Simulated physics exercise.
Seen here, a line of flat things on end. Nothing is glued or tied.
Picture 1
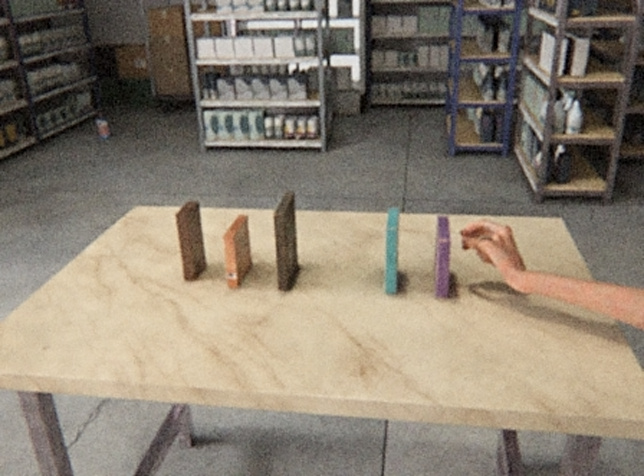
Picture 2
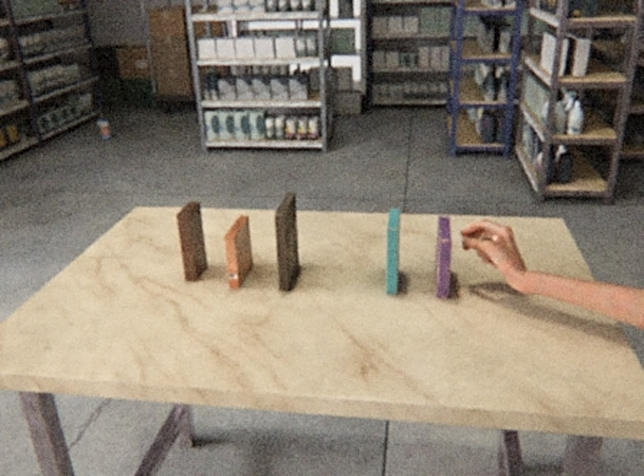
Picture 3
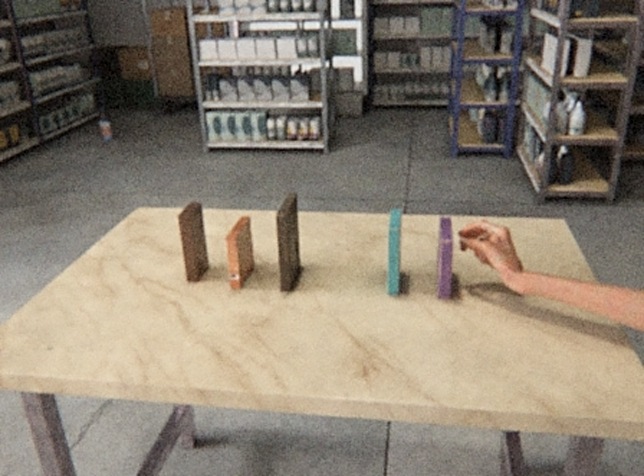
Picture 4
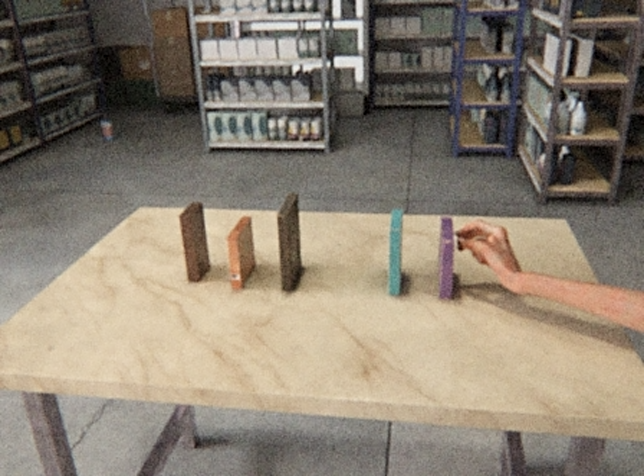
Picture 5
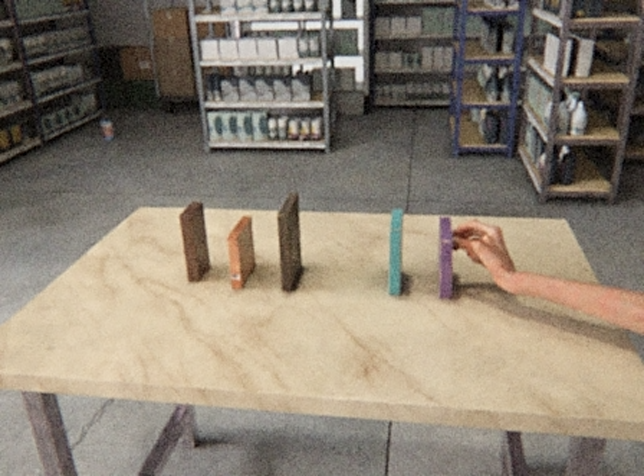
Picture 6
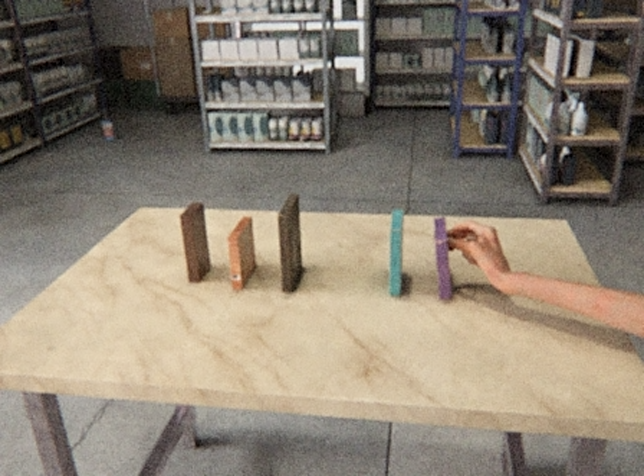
A storeroom with a concrete floor and loaded metal shelves is seen from slightly above, across a pale, veined table. On it, flat pieces stand on end in a line: a dark brown one, a shorter orange one and a tall blackish one at left, then turquoise and purple ones right of centre. A hand at right inches left to the purple block and tilts it slightly leftward, while the view barely shifts.
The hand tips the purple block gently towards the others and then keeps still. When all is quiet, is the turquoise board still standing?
The turquoise board topples.
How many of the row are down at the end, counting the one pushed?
2 of them.
Then, 0.40 s on from there, purple block 58° over; turquoise board turned 28° from how it was put near (379, 253).
Then, 0.50 s on from there, purple block 77° over; turquoise board on its side near (355, 273).
In the end, toppled on the table, turquoise board; the other 2 unmoved. At the end, from the last picture's camera, turquoise board near (353, 276).
